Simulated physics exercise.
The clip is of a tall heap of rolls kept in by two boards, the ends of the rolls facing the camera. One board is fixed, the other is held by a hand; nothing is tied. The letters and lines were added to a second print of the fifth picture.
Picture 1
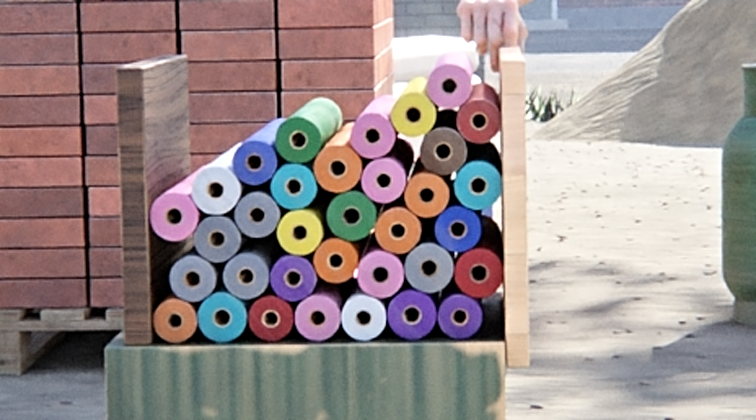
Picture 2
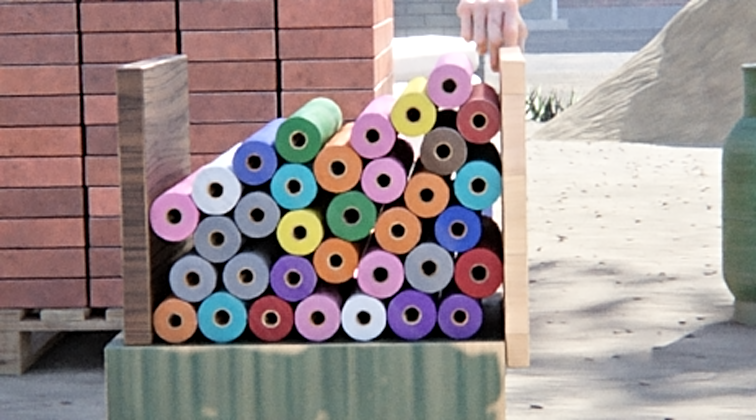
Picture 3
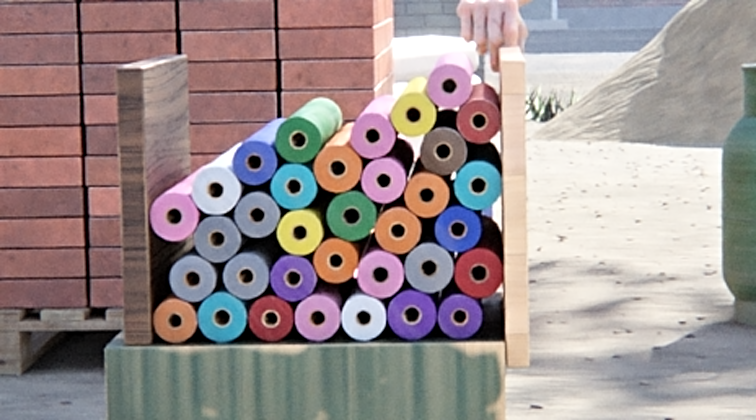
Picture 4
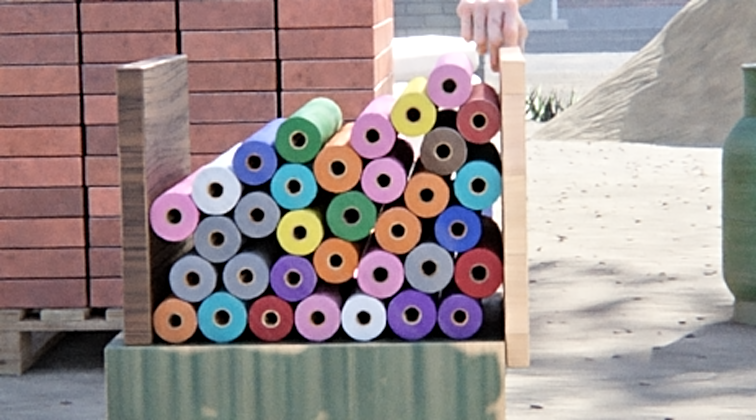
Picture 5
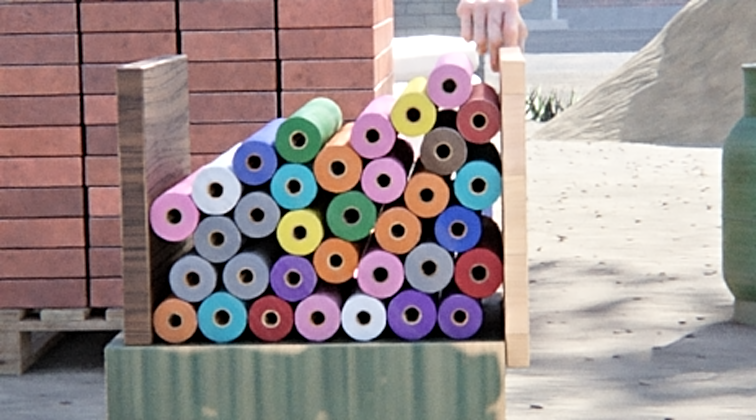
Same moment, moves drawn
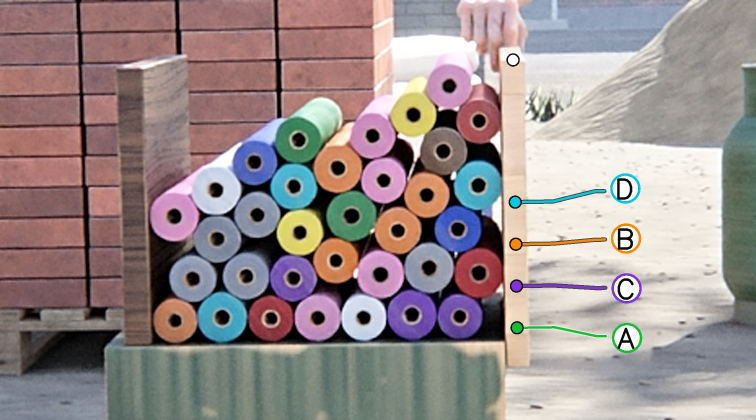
A big pile of colorful rolls sat stacked between two upright wooden boards, their round ends facing out, while a hand rested at the top of the right board and nothing noticeably moved.
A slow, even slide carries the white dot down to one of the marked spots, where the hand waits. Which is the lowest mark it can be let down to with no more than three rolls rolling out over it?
Mark D is as low as it can go.
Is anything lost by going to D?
At D: Yes.
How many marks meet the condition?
The number is one.
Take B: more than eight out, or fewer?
Fewer than eight.
On the copy, A at (518, 328); B at (516, 244); C at (517, 286); D at (516, 202); the white dot at (513, 60).
On D. First, top of the board (502, 127).
Then, top of the board (503, 201).
Finally, top of the board (503, 201), two out over the board.
By contrast, A more than three out over the board; B four out over the board; C four out over the board.
